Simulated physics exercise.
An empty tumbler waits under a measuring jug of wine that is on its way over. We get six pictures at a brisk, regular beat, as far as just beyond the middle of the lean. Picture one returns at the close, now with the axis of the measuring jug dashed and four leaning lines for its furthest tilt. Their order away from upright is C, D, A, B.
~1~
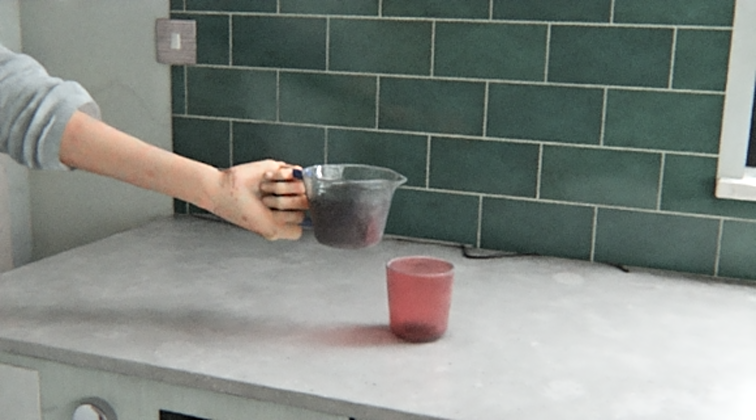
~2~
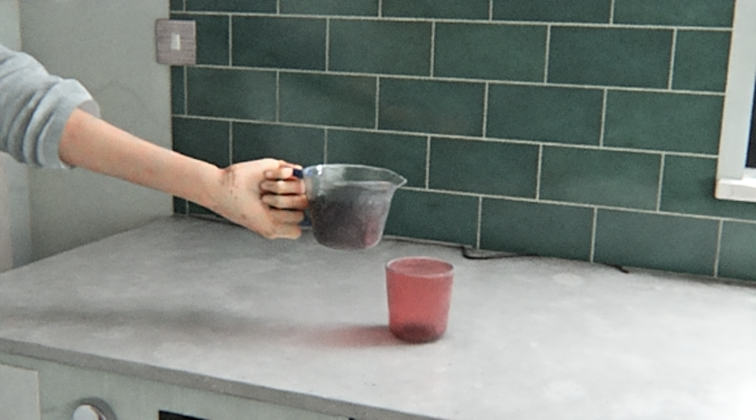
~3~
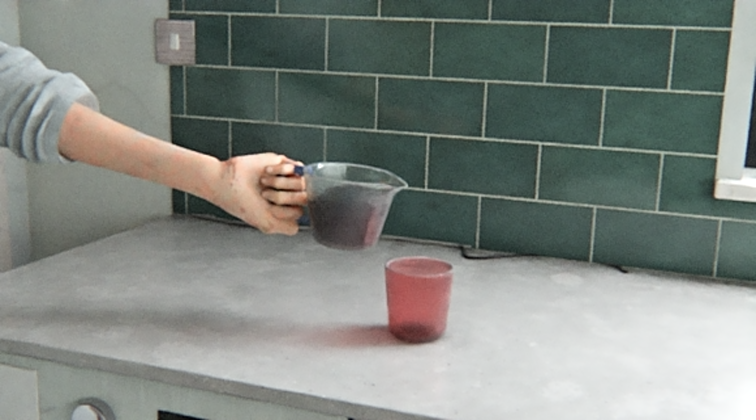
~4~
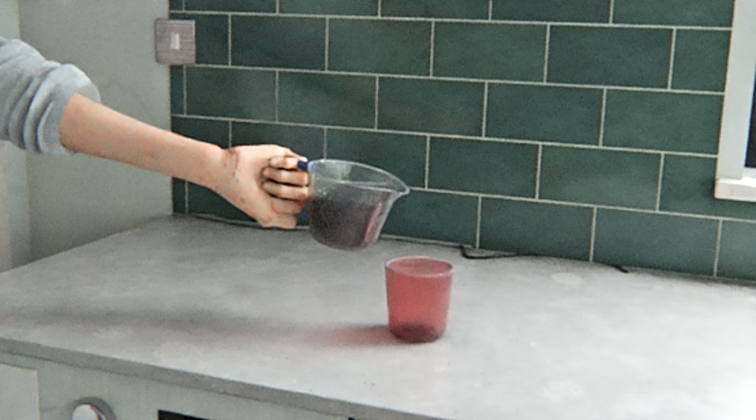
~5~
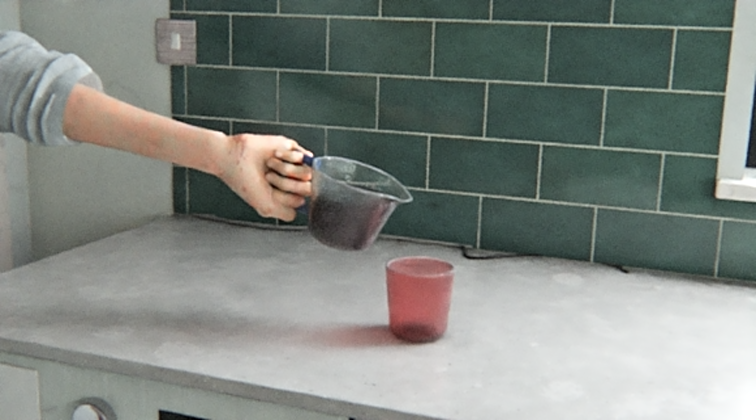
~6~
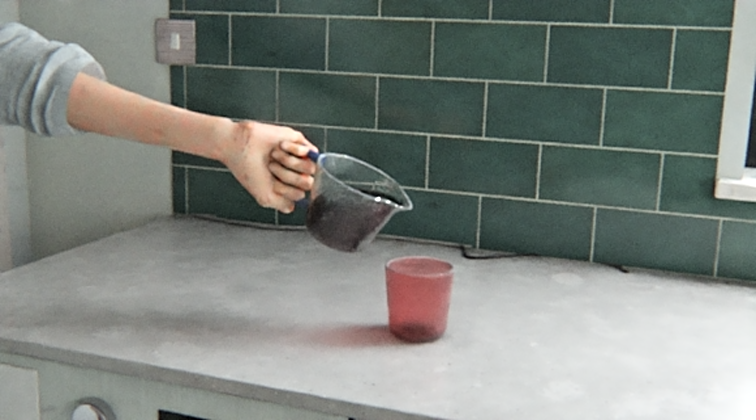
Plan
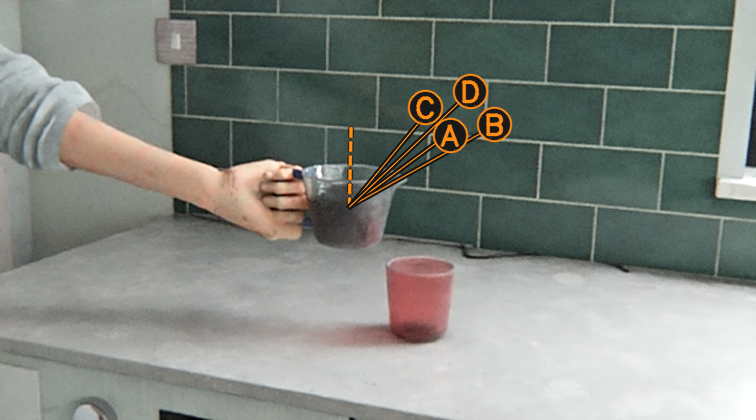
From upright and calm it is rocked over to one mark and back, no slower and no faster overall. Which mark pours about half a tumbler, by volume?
I would pick mark A.
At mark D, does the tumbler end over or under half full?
Under half.
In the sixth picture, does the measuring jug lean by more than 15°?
Yes, it does.
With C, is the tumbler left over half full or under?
Under.
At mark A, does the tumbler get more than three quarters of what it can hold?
No, it does not.
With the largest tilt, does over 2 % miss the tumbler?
No.
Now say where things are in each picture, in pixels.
In the first picture, upright, lip at (404, 180); rim of the tumbler round (421, 265); nothing has left yet.
In the second picture, upright, lip at (404, 182); nothing has left yet.
In the third picture, tipped about 5°, lip at (405, 186); nothing has left yet.
In the fourth picture, tipped about 10°, lip at (407, 192); nothing has left yet.
In the fifth picture, tipped about 17°, lip at (410, 200); nothing has left yet.
In the sixth picture, tipped about 24°, lip at (410, 208); nothing has left yet.
On the marked copy, A at (435, 143); B at (479, 133); C at (417, 123); D at (458, 103).
If A is chosen, the tumbler ends with about 51 % of what it can hold.
If B is chosen, the tumbler ends with about 66 % of what it can hold.
If C is chosen, the tumbler ends with about 22 % of what it can hold.
If D is chosen, the tumbler ends with about 35 % of what it can hold.
